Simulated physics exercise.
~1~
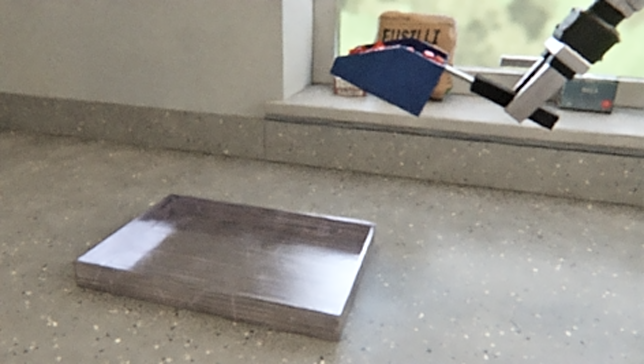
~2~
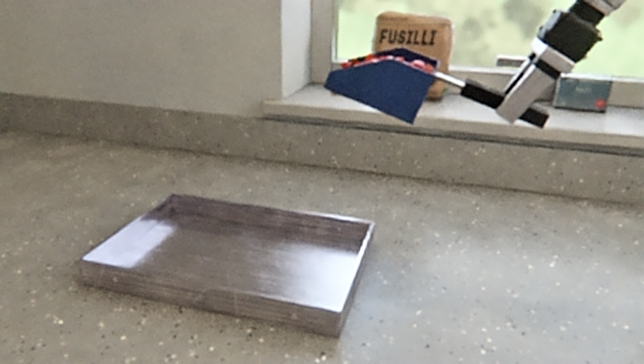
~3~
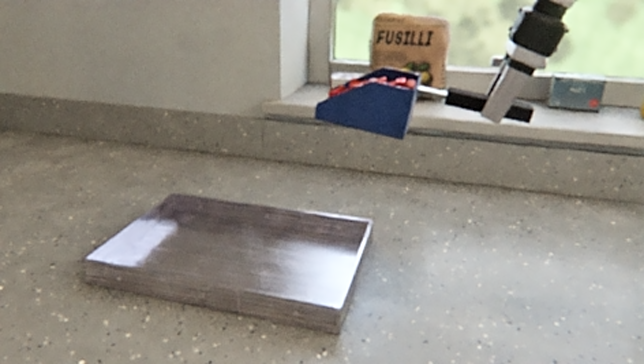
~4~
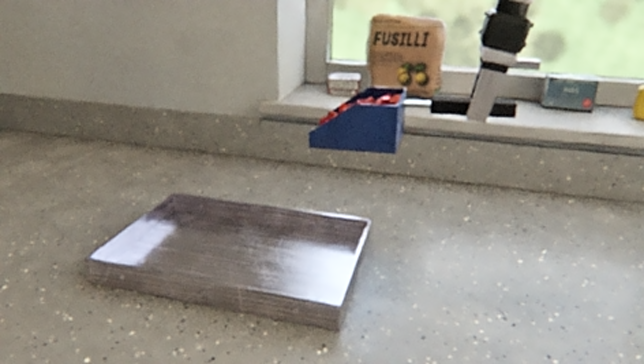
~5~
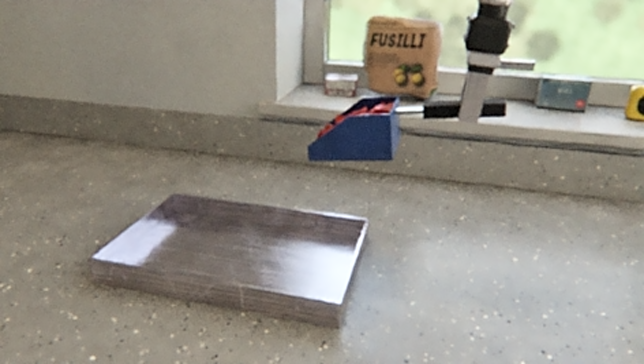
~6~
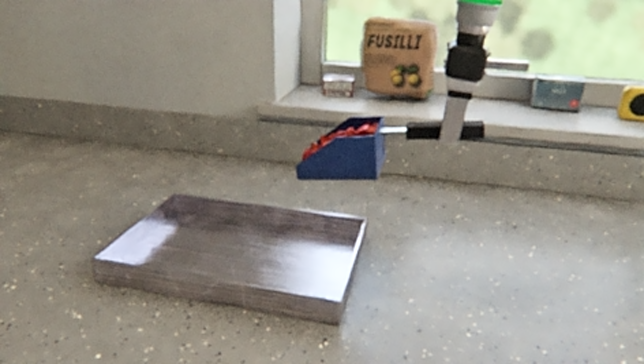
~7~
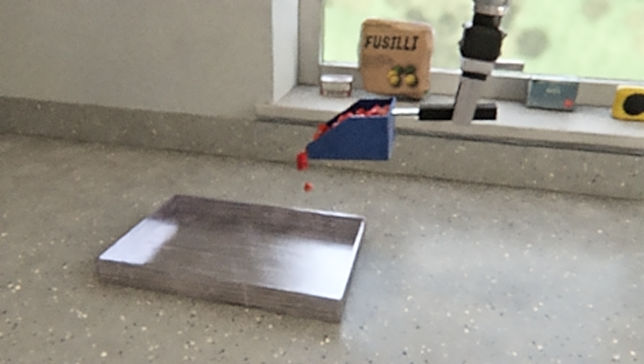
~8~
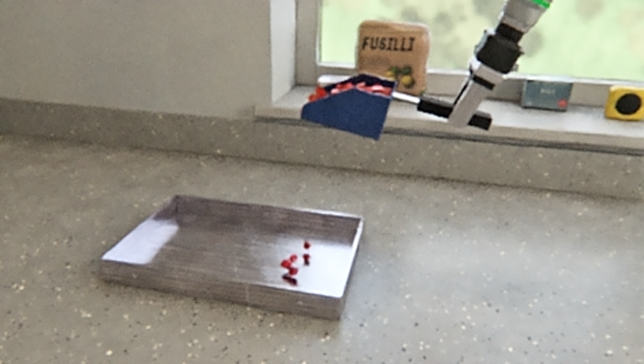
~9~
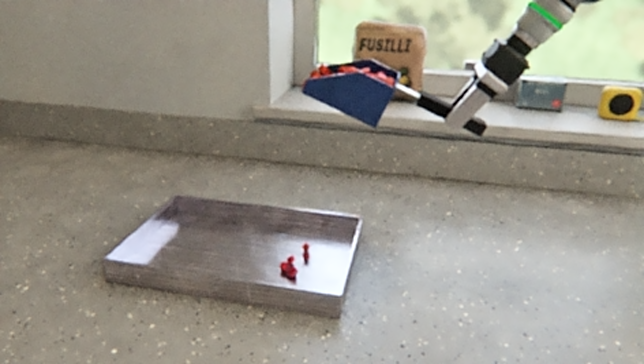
Blue scoop of small red pieces lowering on a robot arm, spilling a few into a metal tray, then lifting away still loaded.
